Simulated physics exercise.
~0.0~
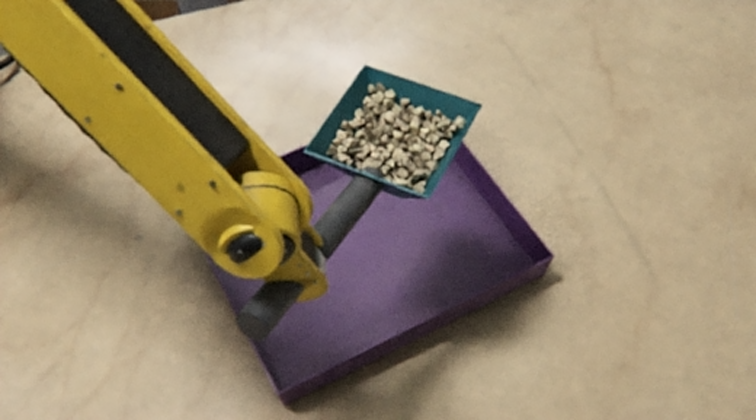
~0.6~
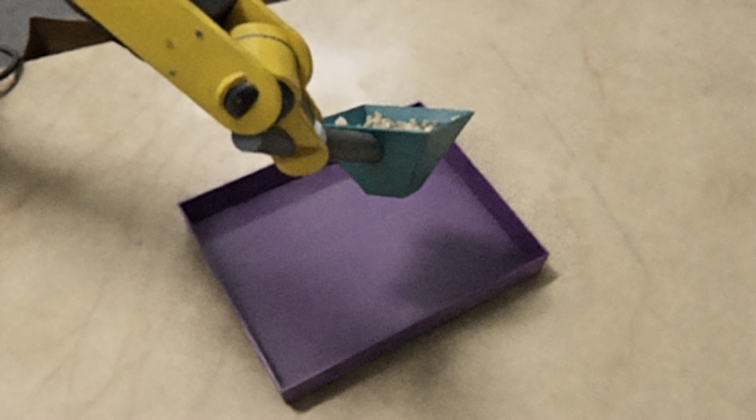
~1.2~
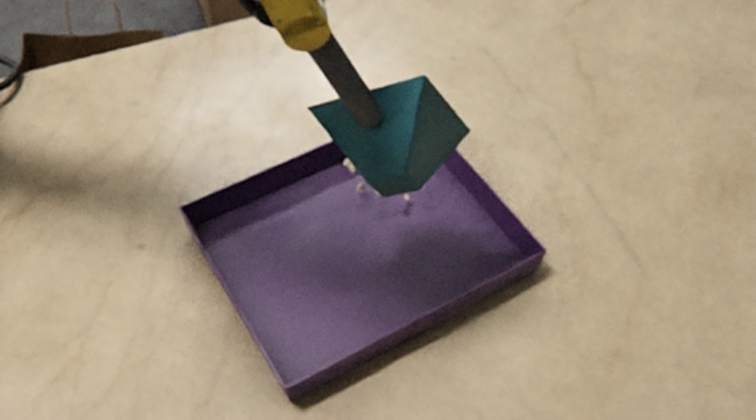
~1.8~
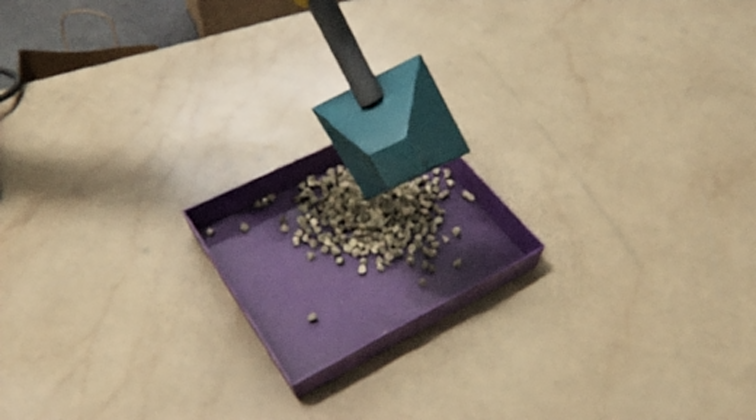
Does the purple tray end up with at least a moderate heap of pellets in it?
Yes, the tray catches a middling amount, which lies in a loose heap beneath the tipped scoop and leaves much of the tray floor bare.
